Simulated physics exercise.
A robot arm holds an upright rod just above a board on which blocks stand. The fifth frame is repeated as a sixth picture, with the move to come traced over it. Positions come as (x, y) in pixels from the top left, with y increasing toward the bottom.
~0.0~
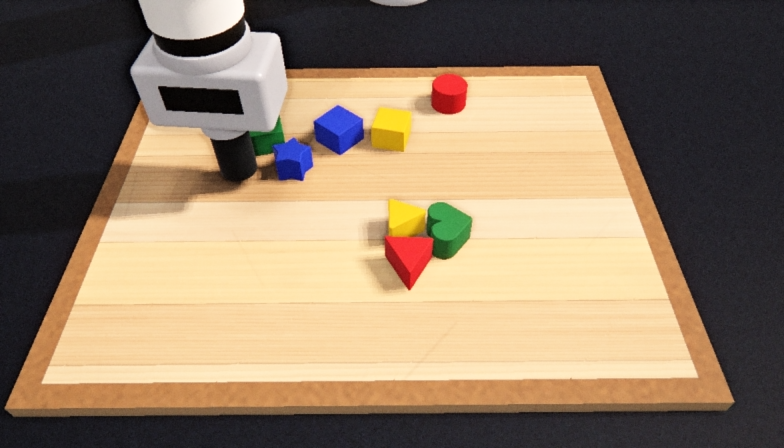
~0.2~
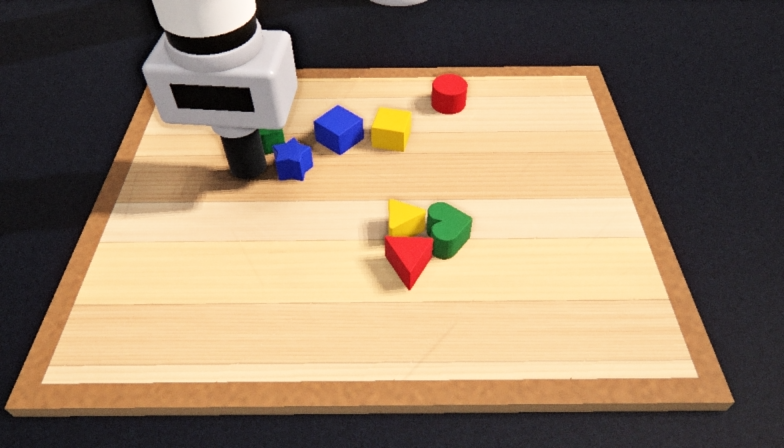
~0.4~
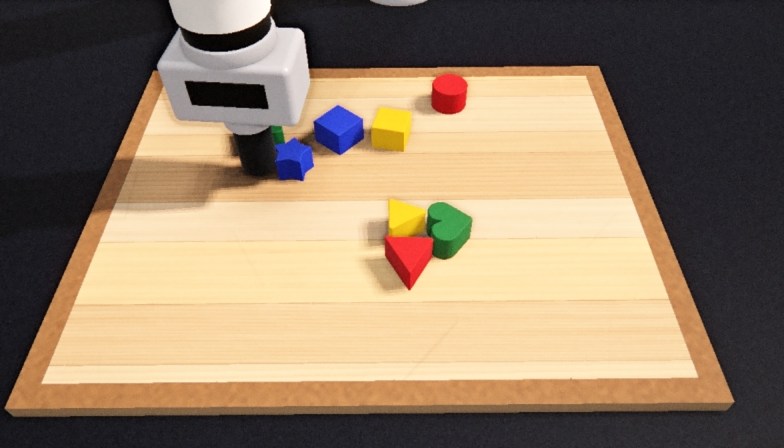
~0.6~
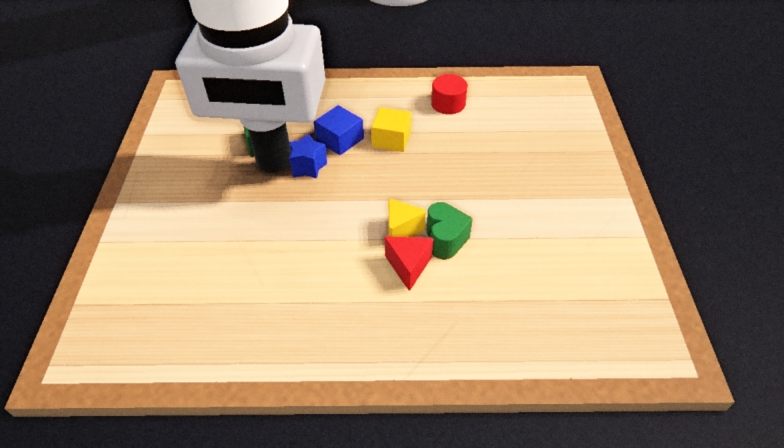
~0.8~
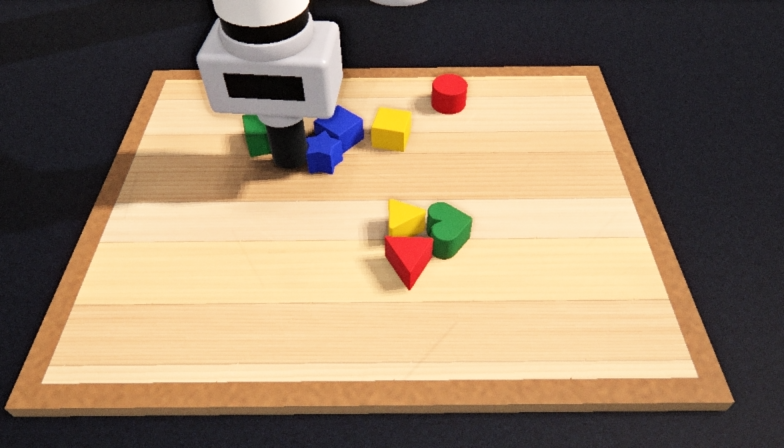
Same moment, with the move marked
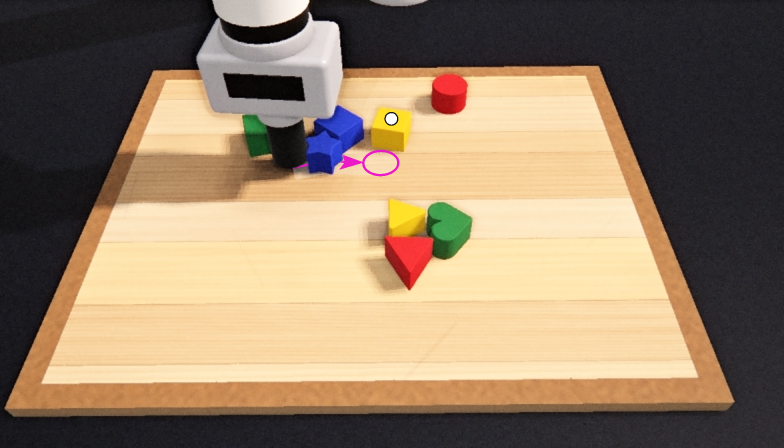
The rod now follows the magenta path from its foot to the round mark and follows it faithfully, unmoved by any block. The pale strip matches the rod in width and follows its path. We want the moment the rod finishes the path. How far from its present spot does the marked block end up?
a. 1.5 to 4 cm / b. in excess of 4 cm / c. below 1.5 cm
My pick is a.
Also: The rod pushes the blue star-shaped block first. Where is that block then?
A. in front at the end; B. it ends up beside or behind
A (in front at the end)
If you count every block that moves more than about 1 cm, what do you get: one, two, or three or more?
The push moves three or more blocks more than 1 cm.
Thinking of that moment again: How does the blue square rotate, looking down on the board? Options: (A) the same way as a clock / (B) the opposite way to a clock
Choice B: The opposite way to a clock.
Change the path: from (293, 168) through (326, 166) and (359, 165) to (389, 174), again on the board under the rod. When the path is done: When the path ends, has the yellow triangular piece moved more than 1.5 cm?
Short answer: No.
The line goes from (293, 168) through (337, 162) to (381, 163); the dot is on the yellow square.
On the path given first. Halfway along, rod (336, 151); blue star-shaped block (367, 138); blue square (350, 113), turned 35° anticlockwise.
At the end, rod (380, 152); green square unmoved; blue star-shaped block (412, 139); blue square (350, 113), turned 35° anticlockwise; yellow square (418, 112), turned 55° anticlockwise.
